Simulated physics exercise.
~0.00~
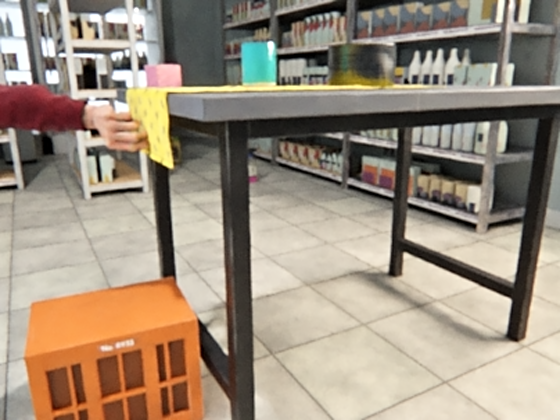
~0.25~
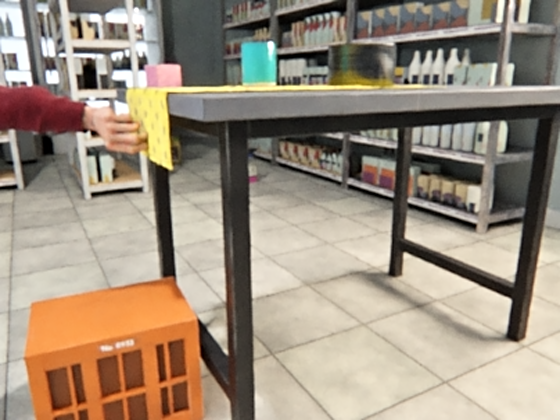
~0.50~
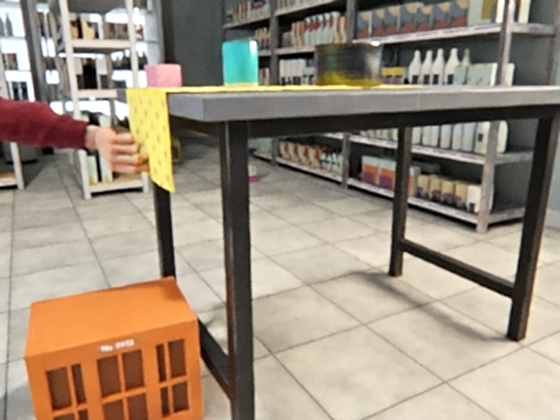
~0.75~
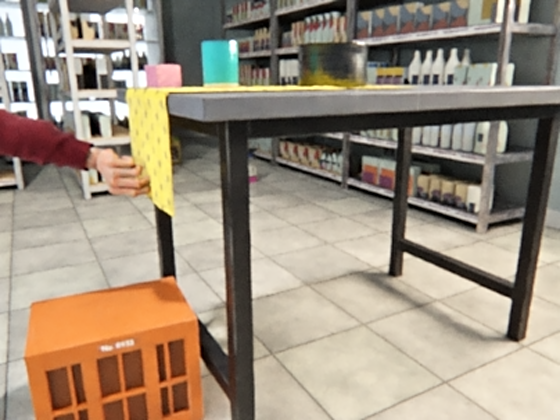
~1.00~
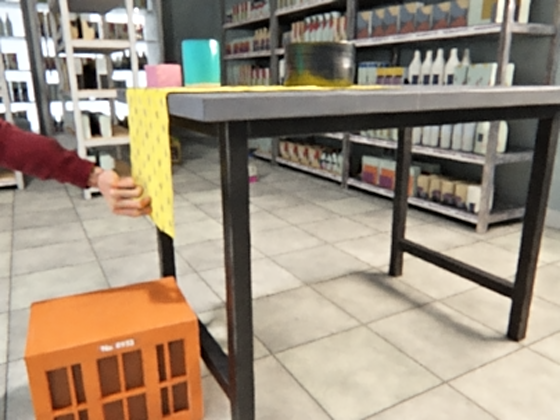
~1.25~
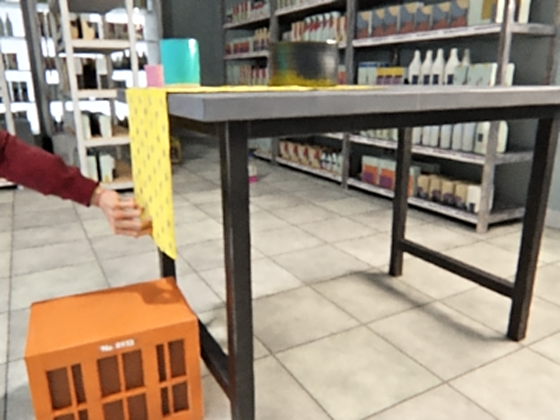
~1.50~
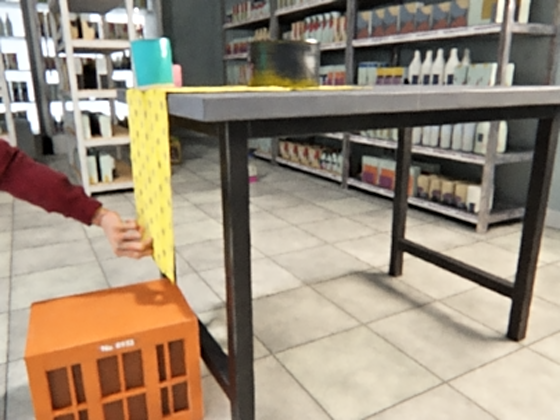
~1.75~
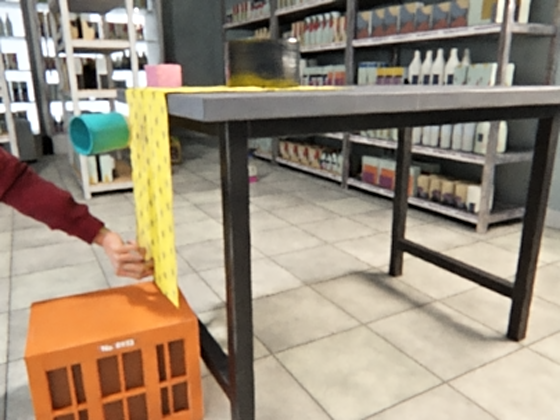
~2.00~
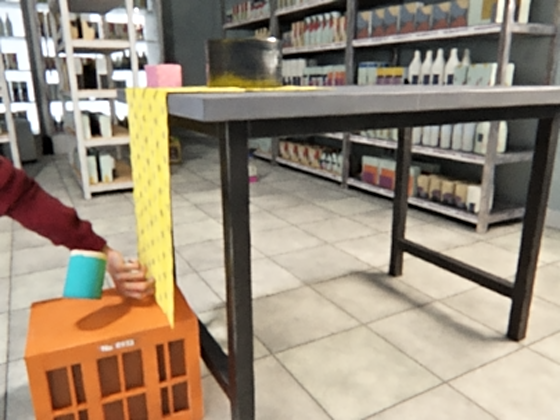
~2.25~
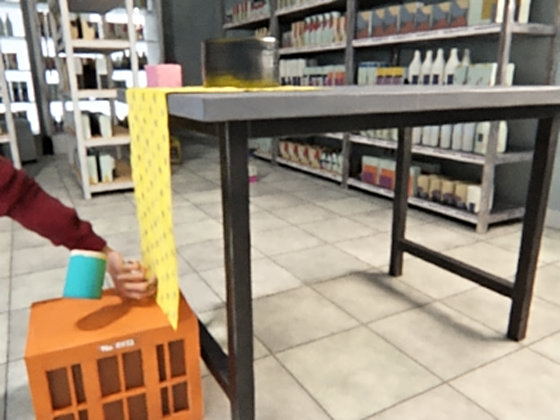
A yellow tablecloth hangs over the left end of a dark-legged grey table in a tiled shop lined with shelves of bottles and boxes, seen from a still, low viewpoint at the side. A turquoise mug, a pink block and a dark pot stand on top, with an orange crate on the floor below. From the left, a hand in a red sleeve draws the cloth steadily downward, carrying the mug and pot left while the block stays put. The mug tips off the end and drops. It ends upside down at the crate, beside the hand and lowered hem, while pot and block remain on the table.
